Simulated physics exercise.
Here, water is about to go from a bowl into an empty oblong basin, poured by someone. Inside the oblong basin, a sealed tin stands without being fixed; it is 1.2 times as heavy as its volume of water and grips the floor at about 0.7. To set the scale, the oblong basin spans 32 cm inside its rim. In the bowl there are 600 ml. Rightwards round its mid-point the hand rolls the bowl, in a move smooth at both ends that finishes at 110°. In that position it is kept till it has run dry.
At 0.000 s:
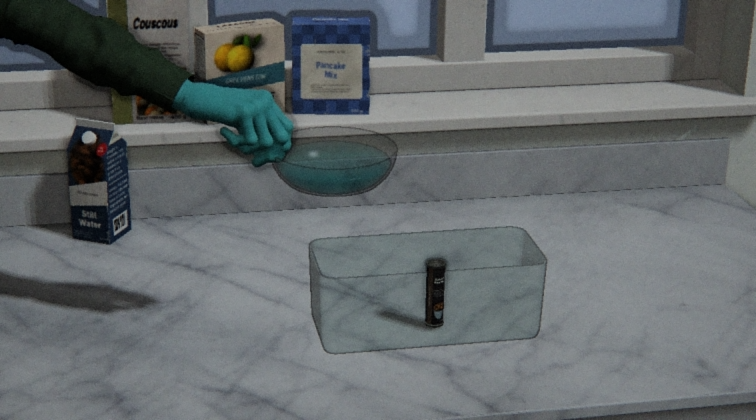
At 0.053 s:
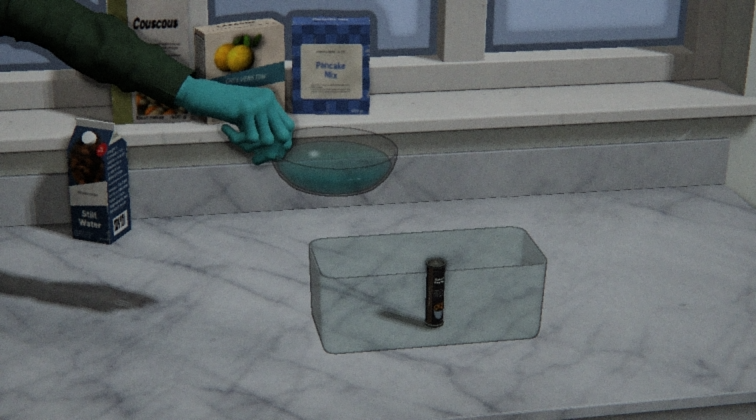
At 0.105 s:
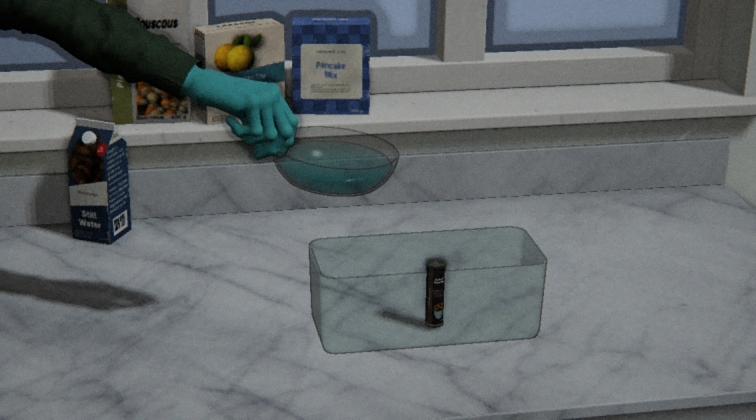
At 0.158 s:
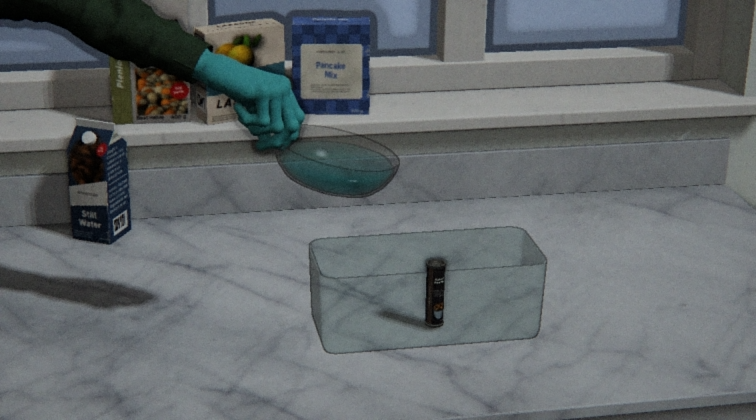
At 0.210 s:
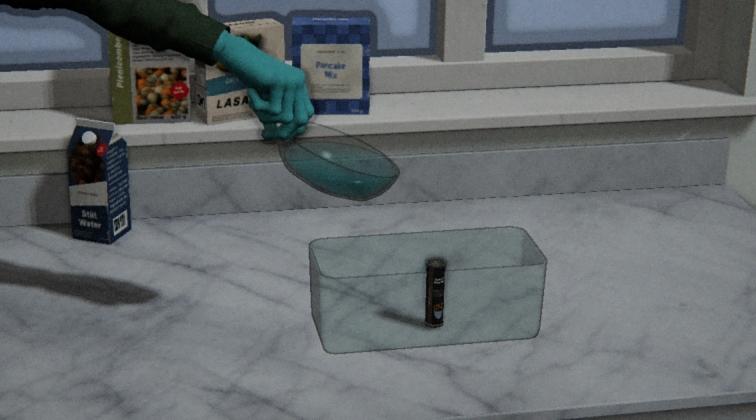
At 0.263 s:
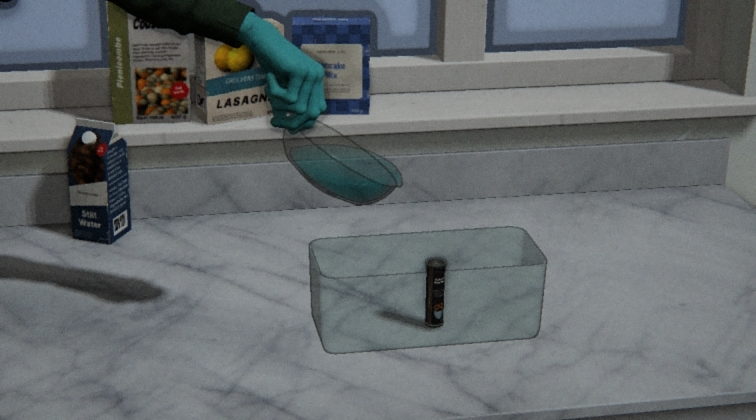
A teal-gloved hand holds a clear bowl of bluish water, level at first, above and behind an empty oblong basin with a small dark tin inside. The hand then rolls the bowl rightwards, barely at first and then more steeply, until the water reaches its lowered right rim.
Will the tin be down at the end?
It comes down.
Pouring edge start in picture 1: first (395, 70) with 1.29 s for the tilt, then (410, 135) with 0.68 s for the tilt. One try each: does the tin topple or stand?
The tin stays vertical the first time and stays vertical the second time.
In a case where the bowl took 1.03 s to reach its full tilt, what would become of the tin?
In that case the tin does not tip.
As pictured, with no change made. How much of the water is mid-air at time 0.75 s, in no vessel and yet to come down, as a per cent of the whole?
Airborne share: Near 1 %.
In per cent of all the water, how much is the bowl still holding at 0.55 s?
I reckon about 2 in a hundred is still held.
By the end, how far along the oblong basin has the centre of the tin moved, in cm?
Net tin displacement: Roughly 7.5 cm.
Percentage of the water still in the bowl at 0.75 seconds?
About 0 per cent.
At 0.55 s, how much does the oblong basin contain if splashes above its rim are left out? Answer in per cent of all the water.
About 78%.
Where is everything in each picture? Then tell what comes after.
It leans 0°; its right rim is at (395, 145); the water meets the walls at (274, 161) and (390, 155); the oblong basin's rim runs from (315, 260) to (535, 246); the tin's top is at (436, 266), in the first picture.
It leans 2°; its right rim is at (396, 147); the water meets the walls at (274, 160) and (390, 156), in the second picture.
It leans 6°; its right rim is at (397, 152); the water meets the walls at (275, 158) and (391, 159), in the third picture.
It leans 13°; its right rim is at (397, 159); the water meets the walls at (278, 155) and (393, 161), in the fourth picture.
It leans 22°; its right rim is at (397, 169); the water meets the walls at (283, 154) and (396, 162), in the fifth picture.
It leans 33°; its right rim is at (394, 180); the water meets the walls at (289, 155) and (380, 165); 7 per cent is over the edge, in the sixth picture.
Then, 0.55 s in, the tilt is 96° and 2 per cent is still to pour; the tin stands where it began.
Then, 0.75 s in, the tilt is 110° and 0 per cent is still to pour; the tin leans 15°.
Then, 0.97 s in, the tilt is 110° and 0 per cent is still to pour; the tin lies on its side.
Then, 1.21 s in, the tilt is 110° and 0 per cent is still to pour; the tin lies on its side.
Finally, the tin lies on its side.
